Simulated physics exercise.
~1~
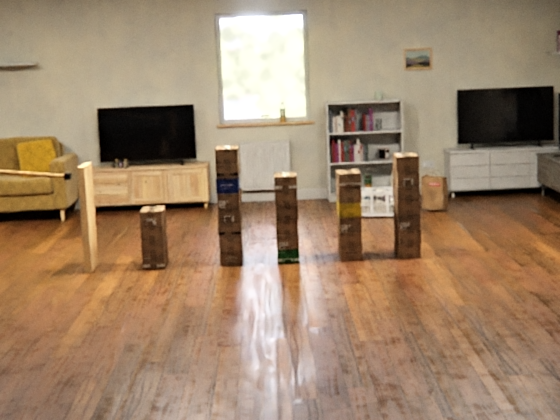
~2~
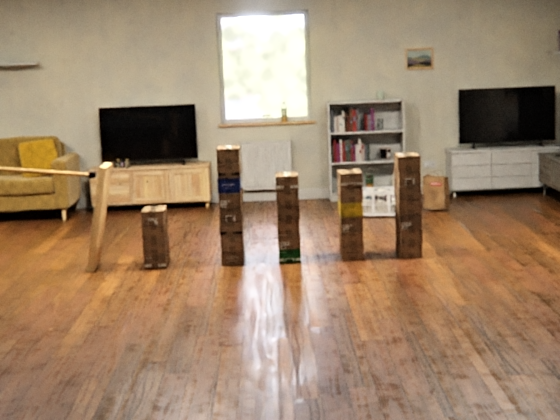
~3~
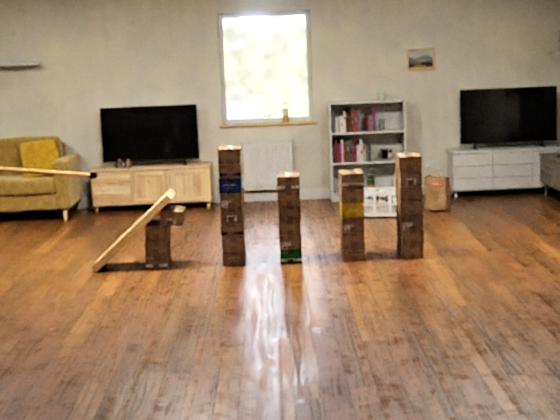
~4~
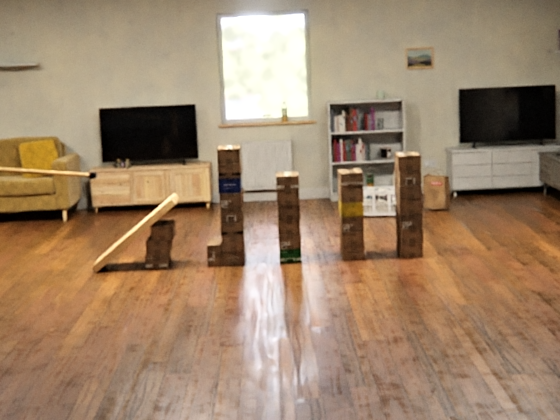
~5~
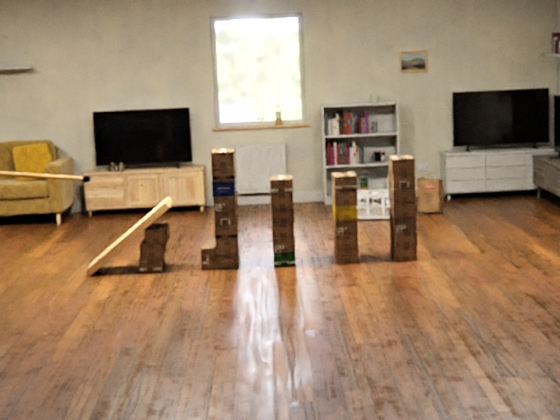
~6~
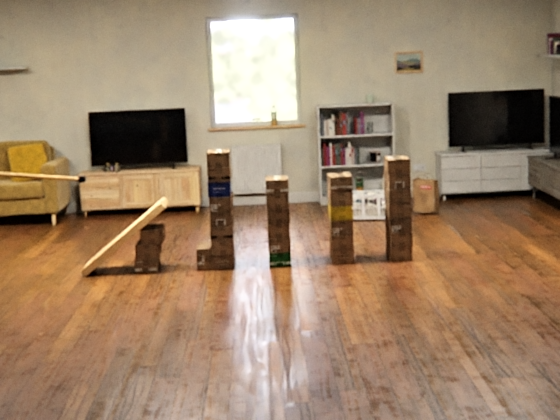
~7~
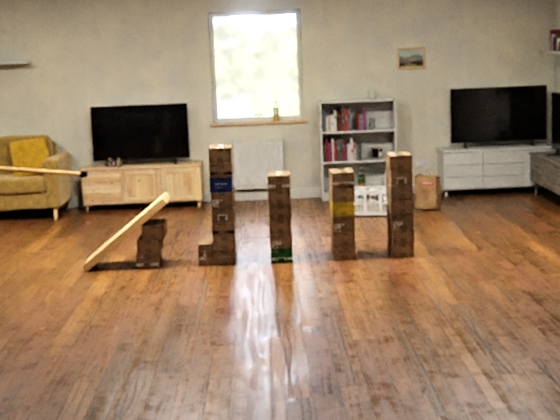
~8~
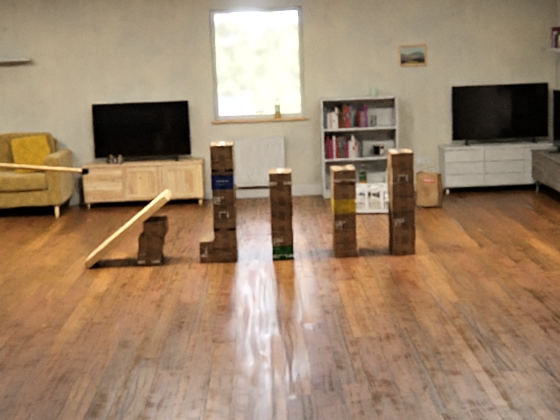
The video shows a pole pushing an upright board in a living room until it tips right onto the shortest of five box columns, knocking off a box that lands beside the next column. The board rests leaning against the short stack, and the taller columns stay standing.
